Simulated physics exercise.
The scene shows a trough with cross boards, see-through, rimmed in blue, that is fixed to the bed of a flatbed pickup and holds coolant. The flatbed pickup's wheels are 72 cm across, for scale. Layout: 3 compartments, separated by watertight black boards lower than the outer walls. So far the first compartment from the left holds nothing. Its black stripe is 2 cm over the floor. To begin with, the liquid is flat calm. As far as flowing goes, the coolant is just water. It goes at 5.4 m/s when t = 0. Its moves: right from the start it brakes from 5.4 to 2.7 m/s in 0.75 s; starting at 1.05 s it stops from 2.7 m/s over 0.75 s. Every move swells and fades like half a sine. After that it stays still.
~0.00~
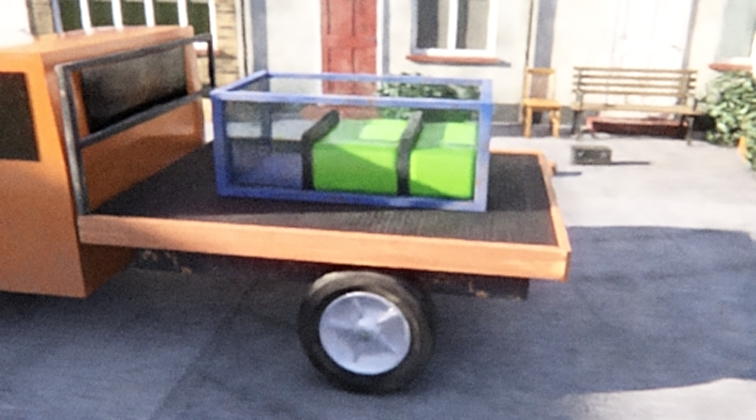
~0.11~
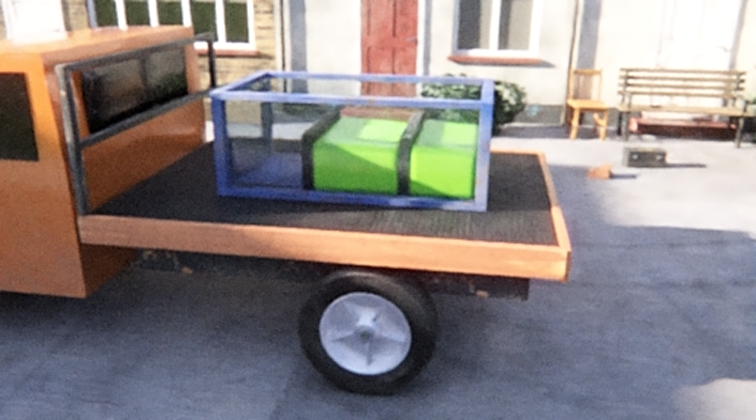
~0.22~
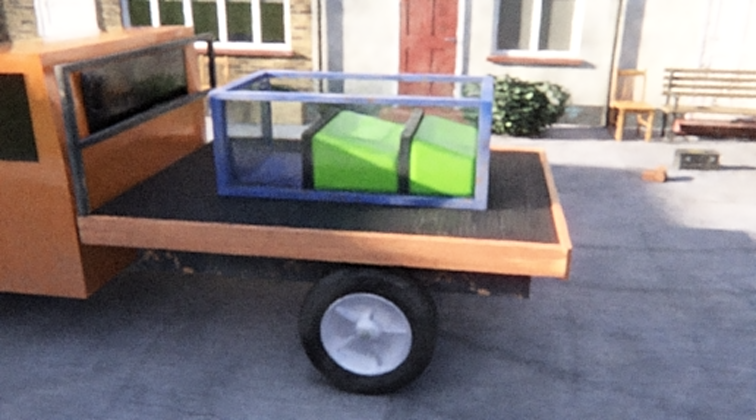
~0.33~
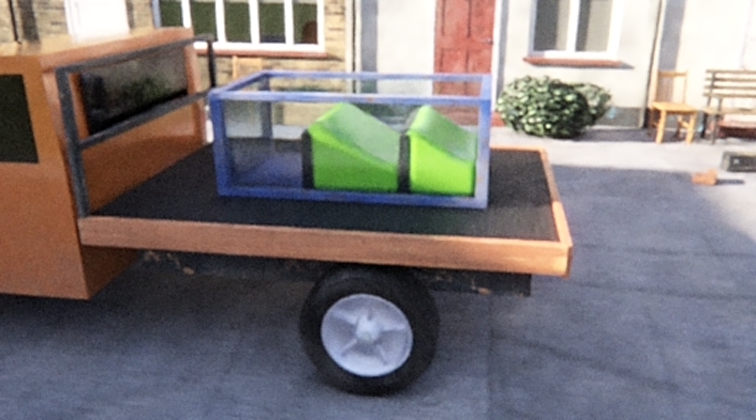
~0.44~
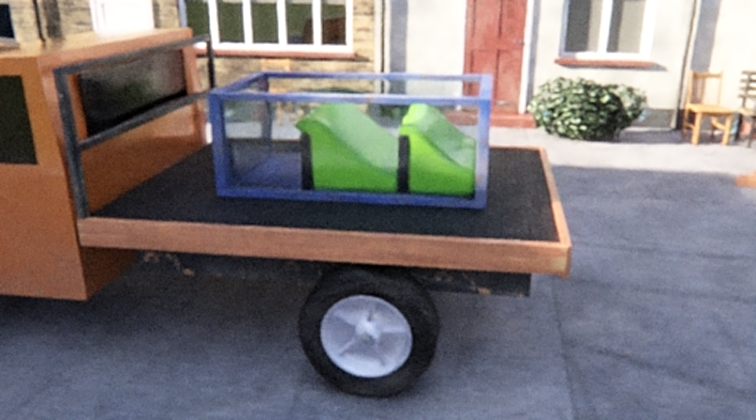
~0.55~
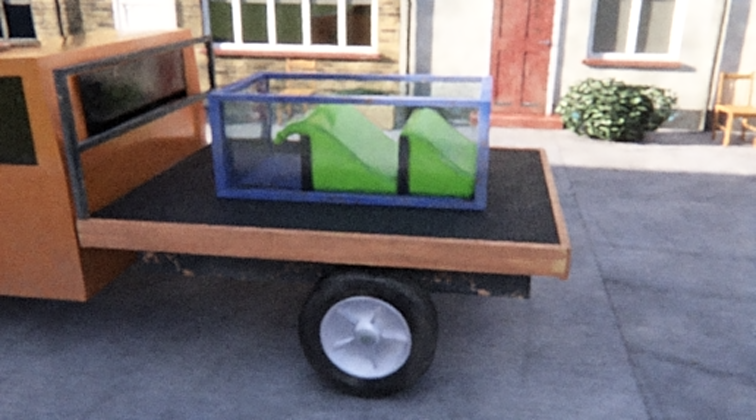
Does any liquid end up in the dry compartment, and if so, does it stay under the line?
Yes, but over the line.
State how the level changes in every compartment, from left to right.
From the left: 12 up, 6 down, 6 down.
After 1.05 s the compartments hold 6, 24, 24 cm, left to right.
After 1.65 s the compartments hold 10, 21, 22 cm, left to right.
After 2.35 s the compartments hold 12, 21, 22 cm, left to right.
After 4.78 s the compartments hold 12, 21, 22 cm, left to right.
